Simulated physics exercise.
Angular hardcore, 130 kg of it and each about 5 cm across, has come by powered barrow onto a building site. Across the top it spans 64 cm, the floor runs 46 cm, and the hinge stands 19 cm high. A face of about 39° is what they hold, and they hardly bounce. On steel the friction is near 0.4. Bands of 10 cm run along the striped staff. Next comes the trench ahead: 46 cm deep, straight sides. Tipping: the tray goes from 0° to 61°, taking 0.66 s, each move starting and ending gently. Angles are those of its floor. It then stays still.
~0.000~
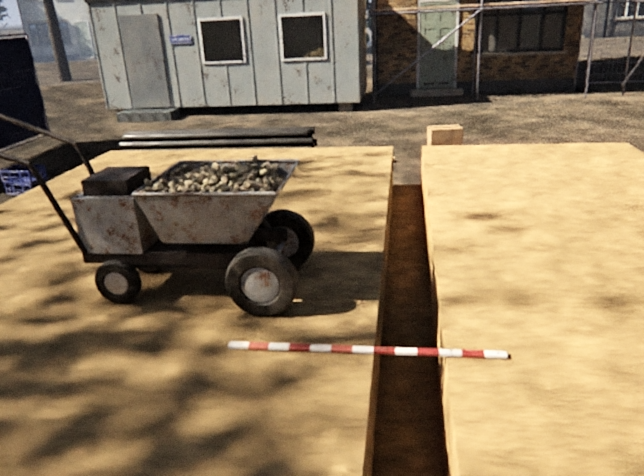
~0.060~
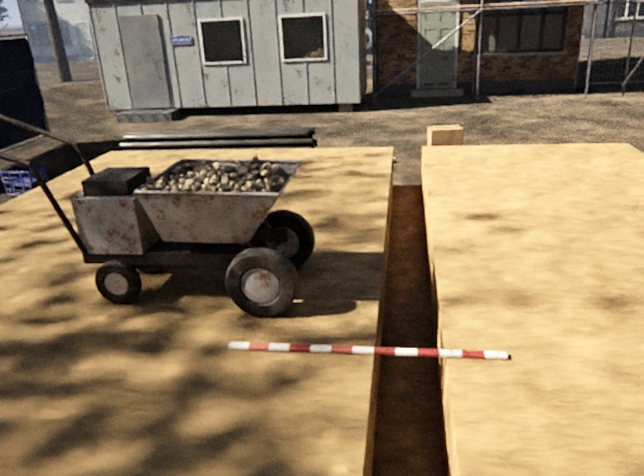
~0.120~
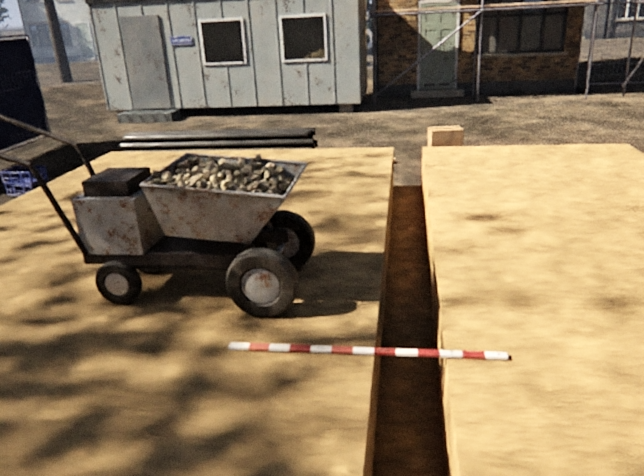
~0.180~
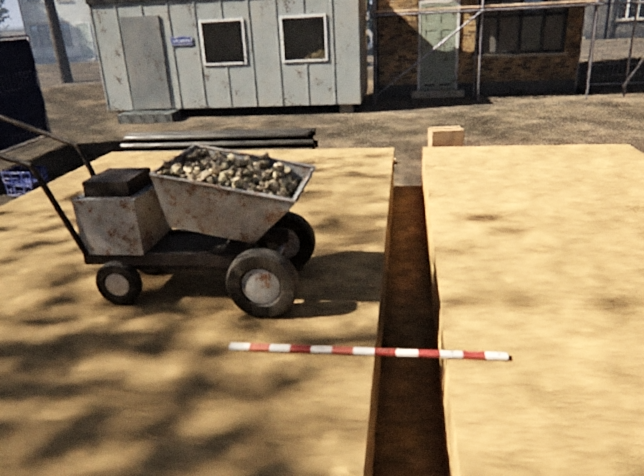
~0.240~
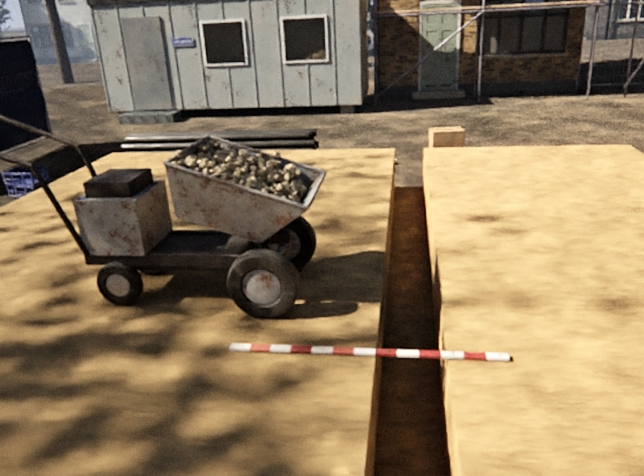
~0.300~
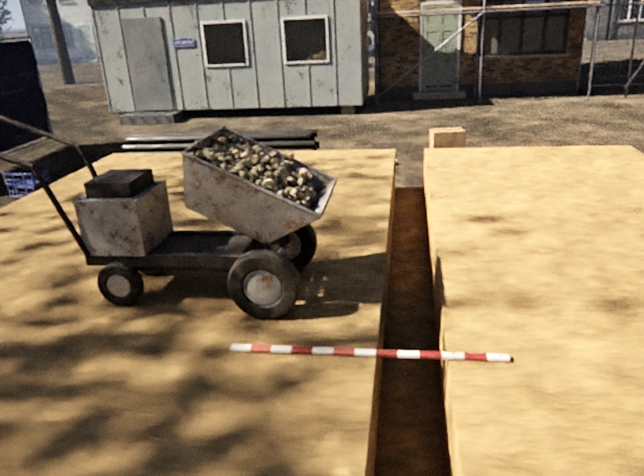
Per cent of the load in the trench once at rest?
About 38 %.
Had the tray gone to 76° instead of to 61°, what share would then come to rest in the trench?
Share in trench: Approx. 95%.
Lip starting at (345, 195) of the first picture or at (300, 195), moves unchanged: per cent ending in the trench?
Roughly 10 per cent, then 30 per cent.
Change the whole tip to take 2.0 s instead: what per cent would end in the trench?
Estimate: About 25 %.
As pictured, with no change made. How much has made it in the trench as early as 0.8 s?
I'd put it near 10 per cent.
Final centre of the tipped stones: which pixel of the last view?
Around (418, 356).
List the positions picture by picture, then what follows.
In the first picture, the tray is at 0°, its lip at (276, 194); the top of the load is at (239, 170).
In the second picture, the tray is at 1°, its lip at (278, 195); the top of the load is at (226, 170); the stones move at 0.3 m/s on average.
In the third picture, lip at (285, 198), floor tilted 5°, highest stones at (208, 164); the stones move at 0.7 m/s on average.
In the fourth picture, the tray is at 11°, its lip at (296, 202); the top of the load is at (202, 159); the stones move at 0.9 m/s on average.
In the fifth picture, lip at (308, 208), floor tilted 18°, highest stones at (207, 150); the stones move at 1.1 m/s on average.
In the sixth picture, lip at (321, 217), floor tilted 26°, highest stones at (223, 142); the stones move at 1.2 m/s on average.
After 0.5 s the floor is at 52°; 100 % in the tray; the foremost stones are at (344, 220).
After 0.8 s the floor is at 61°; 89 % in the tray, 3 % short of the trench, 8 % in the trench; the foremost stones are at (412, 285).
After 1.1 s the floor is at 61°; 62 % in the tray, 3 % short of the trench, 32 % in the trench, 3 % past the trench; the foremost stones are at (499, 298).
After 3.1 s the floor is at 61°; 57 % in the tray, 2 % short of the trench, 38 % in the trench, 3 % past the trench; the foremost stones are at (542, 298).
